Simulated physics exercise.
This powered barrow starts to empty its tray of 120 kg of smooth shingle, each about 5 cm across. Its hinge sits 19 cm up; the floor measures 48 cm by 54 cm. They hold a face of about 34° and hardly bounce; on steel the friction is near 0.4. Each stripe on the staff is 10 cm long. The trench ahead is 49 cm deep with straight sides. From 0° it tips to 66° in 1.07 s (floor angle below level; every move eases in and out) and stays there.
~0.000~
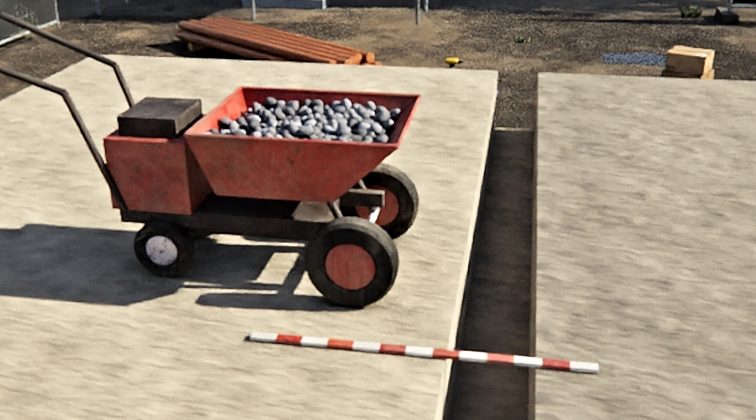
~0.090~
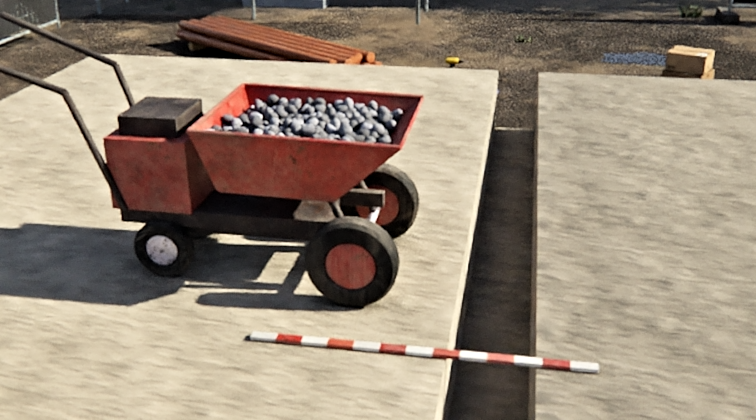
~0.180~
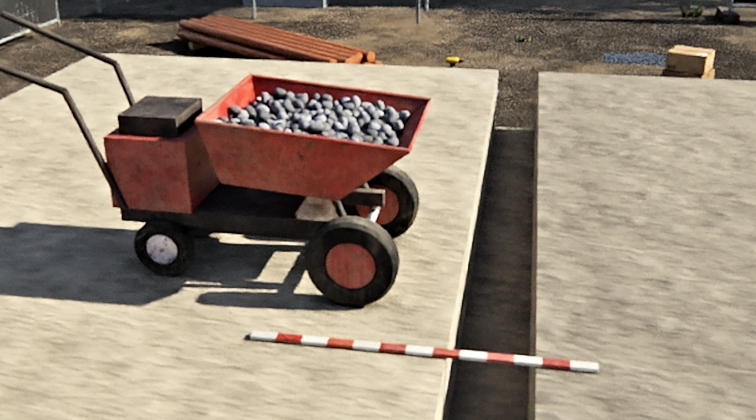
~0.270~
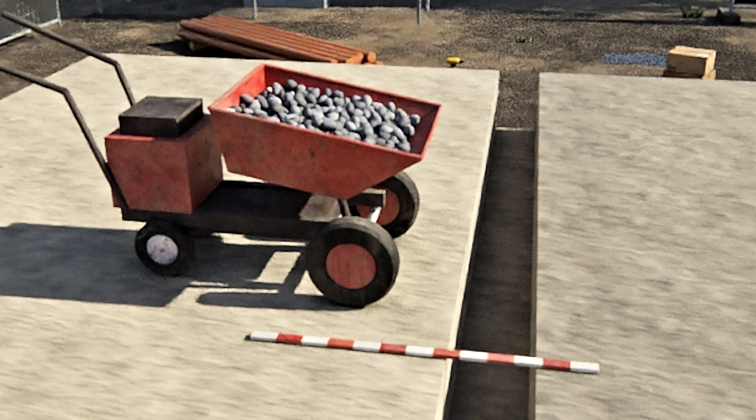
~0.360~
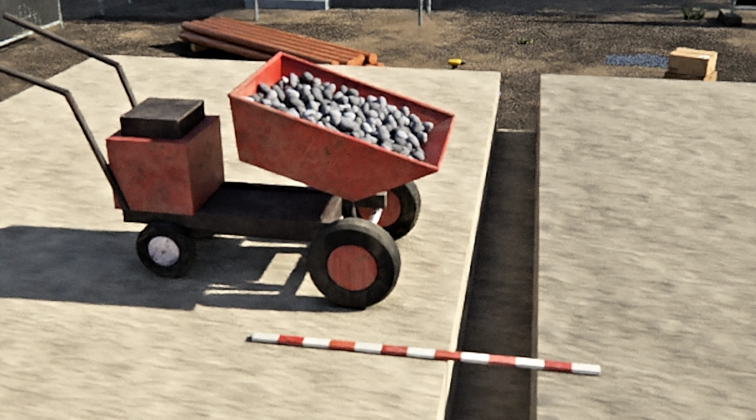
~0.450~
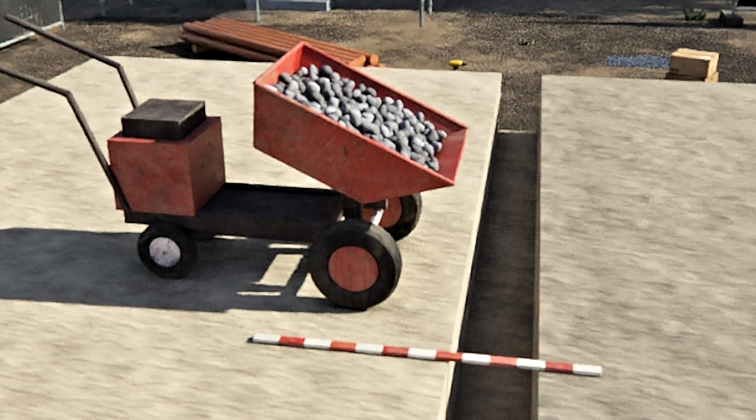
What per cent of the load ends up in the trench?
Some 44 per cent of it.
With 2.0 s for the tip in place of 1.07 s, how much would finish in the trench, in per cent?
Then about 55 per cent.
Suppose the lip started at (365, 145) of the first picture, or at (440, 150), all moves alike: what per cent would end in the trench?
Near 80 per cent from the first place, 10 from the second.
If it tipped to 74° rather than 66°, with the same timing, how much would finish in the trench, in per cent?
It would be near 50 per cent.
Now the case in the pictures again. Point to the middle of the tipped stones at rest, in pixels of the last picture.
Their middle is at about (561, 283).
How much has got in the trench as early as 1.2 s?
About 20 per cent by then.
After 0.8 s the floor is at 56°; 100 % in the tray; the foremost stones are at (487, 205).
After 1.2 s the floor is at 66°; 54 % in the tray, 21 % in the trench, 25 % past the trench; the foremost stones are at (605, 283).
After 1.5 s the floor is at 66°; 14 % in the tray, 31 % in the trench, 55 % past the trench; the foremost stones are at (743, 288).
After 3.5 s the floor is at 66°; 0 % in the tray, 44 % in the trench, 56 % past the trench; the foremost stones are past the picture's edge.
